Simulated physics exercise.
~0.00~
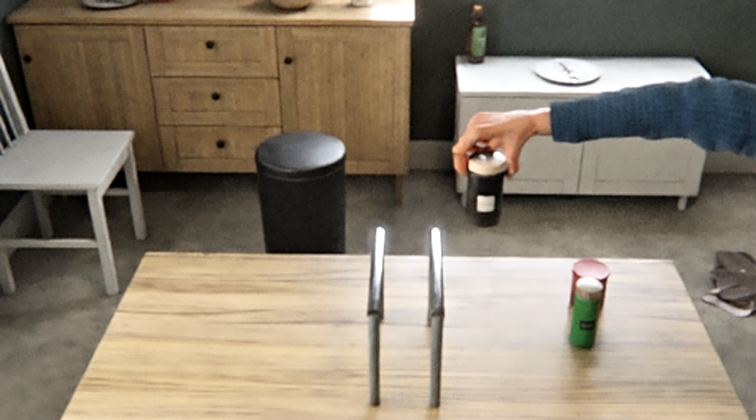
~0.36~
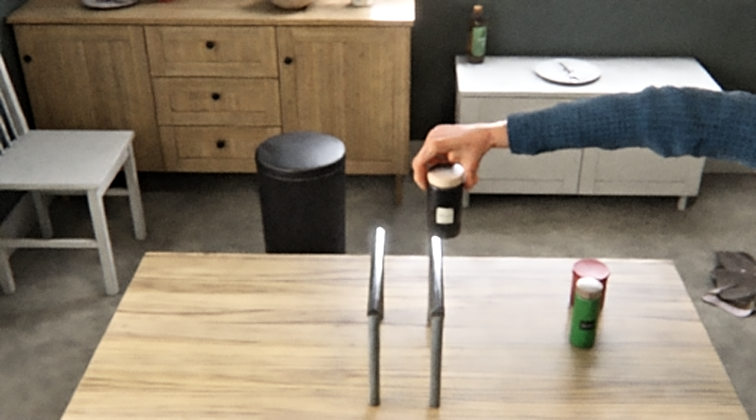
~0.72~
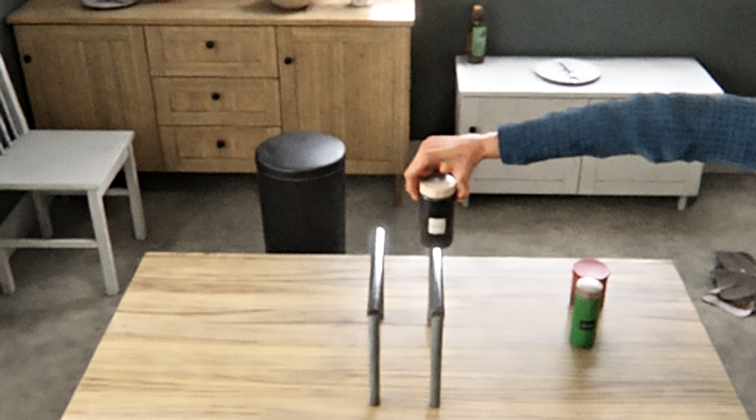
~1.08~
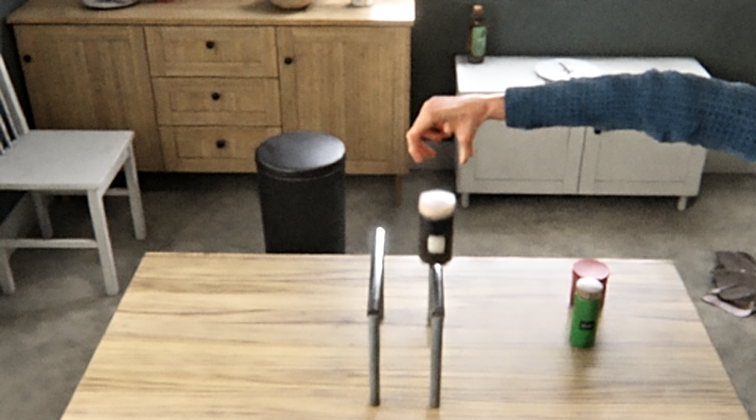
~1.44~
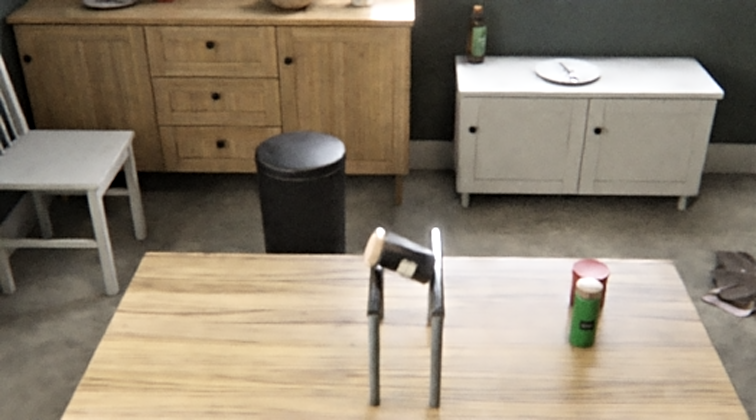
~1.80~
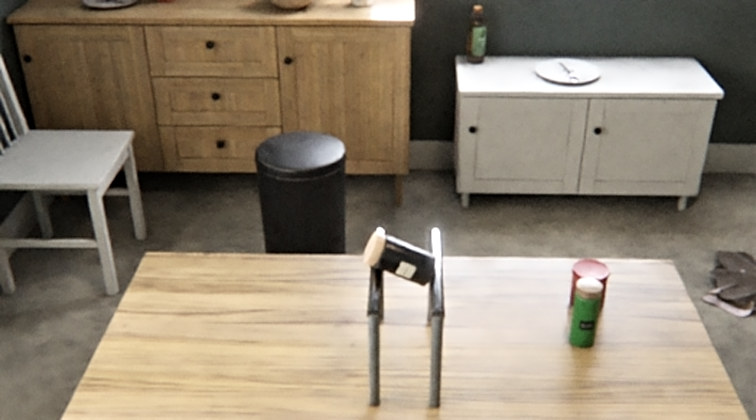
A black jar, dropped by a hand, tips over and lodges across two metal rails.
